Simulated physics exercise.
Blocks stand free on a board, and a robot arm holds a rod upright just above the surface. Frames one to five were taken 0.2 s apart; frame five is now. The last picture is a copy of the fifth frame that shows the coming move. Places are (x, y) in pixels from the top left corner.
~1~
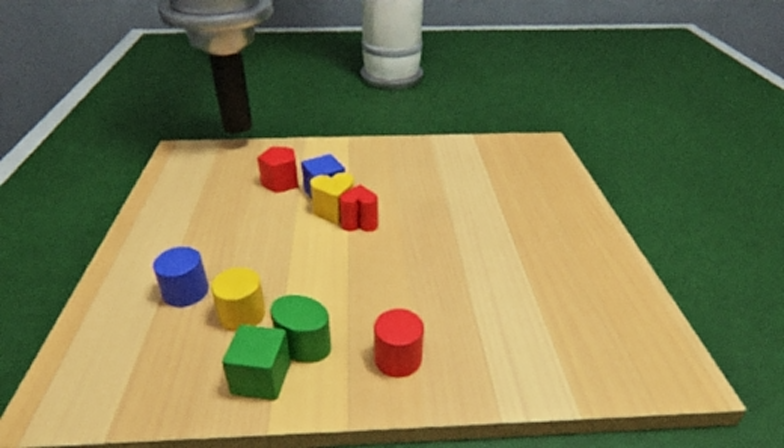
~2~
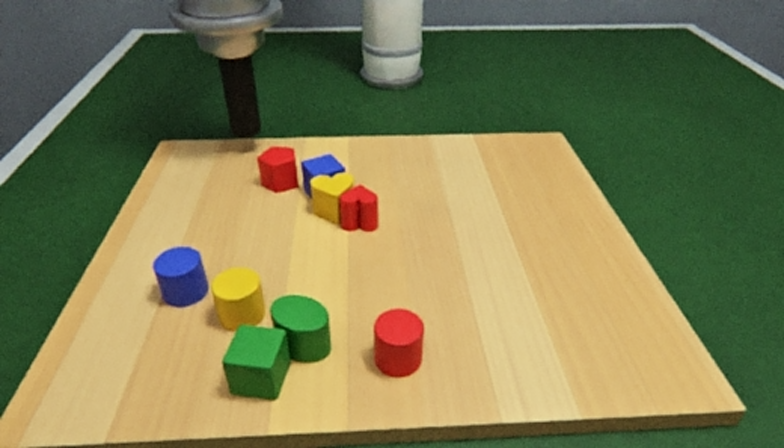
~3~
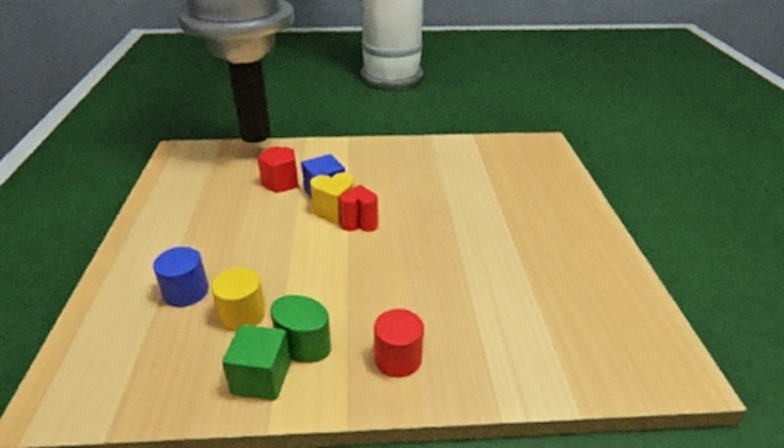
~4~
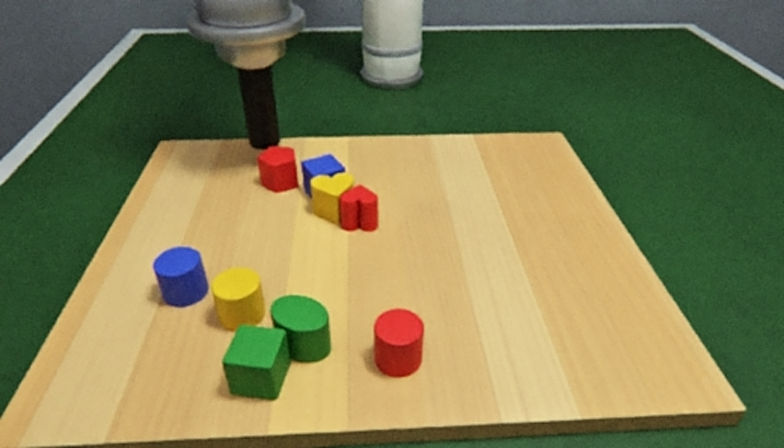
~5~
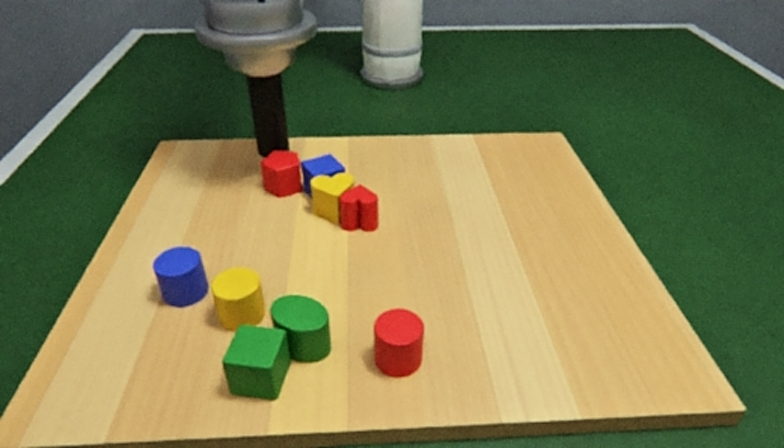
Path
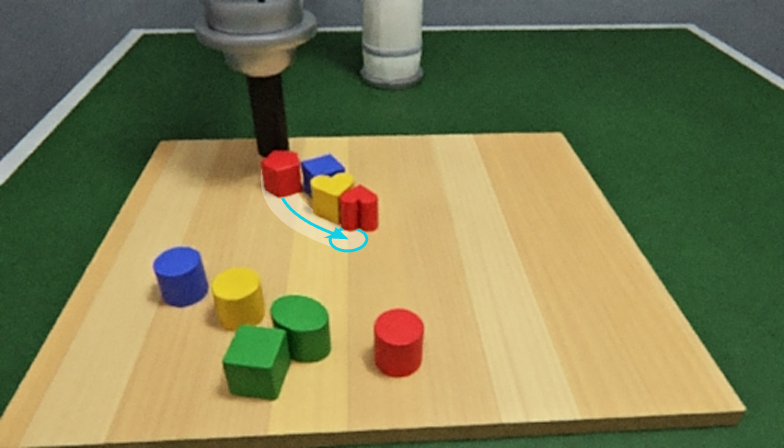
We see colored blocks scattered on a wooden board as a robot arm moves its dark rod rightward and slightly nearer along the far edge, then nudges the red five-sided block a little while the other blocks stay still.
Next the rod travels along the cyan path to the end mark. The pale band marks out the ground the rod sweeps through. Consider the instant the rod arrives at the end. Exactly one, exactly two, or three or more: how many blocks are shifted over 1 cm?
It's going to be three or more.
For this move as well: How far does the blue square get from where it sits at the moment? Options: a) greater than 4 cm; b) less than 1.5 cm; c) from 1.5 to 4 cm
Letter b.
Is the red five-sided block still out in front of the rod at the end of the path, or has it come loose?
That block remains ahead.
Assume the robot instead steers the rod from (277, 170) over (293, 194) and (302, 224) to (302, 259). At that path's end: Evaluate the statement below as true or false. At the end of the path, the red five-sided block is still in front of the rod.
That statement is accurate.
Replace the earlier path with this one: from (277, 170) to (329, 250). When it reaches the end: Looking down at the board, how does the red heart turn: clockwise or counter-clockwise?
Anticlockwise, looking down.
The line goes from (277, 170) through (281, 196) and (305, 220) to (349, 239).
What follows on the original path. One third of the way, rod at (279, 176); red five-sided block at (296, 182), turned 45° anticlockwise; yellow heart at (337, 183).
Two thirds of the way, rod at (303, 200); red five-sided block at (330, 204), turned 70° anticlockwise; yellow heart at (356, 186), turned 15° clockwise; red heart at (375, 199).
At the end, rod at (348, 219); red five-sided block at (370, 228), turned 45° anticlockwise; blue square unmoved; yellow heart at (356, 186), turned 15° clockwise; red heart at (387, 203), turned 50° anticlockwise.
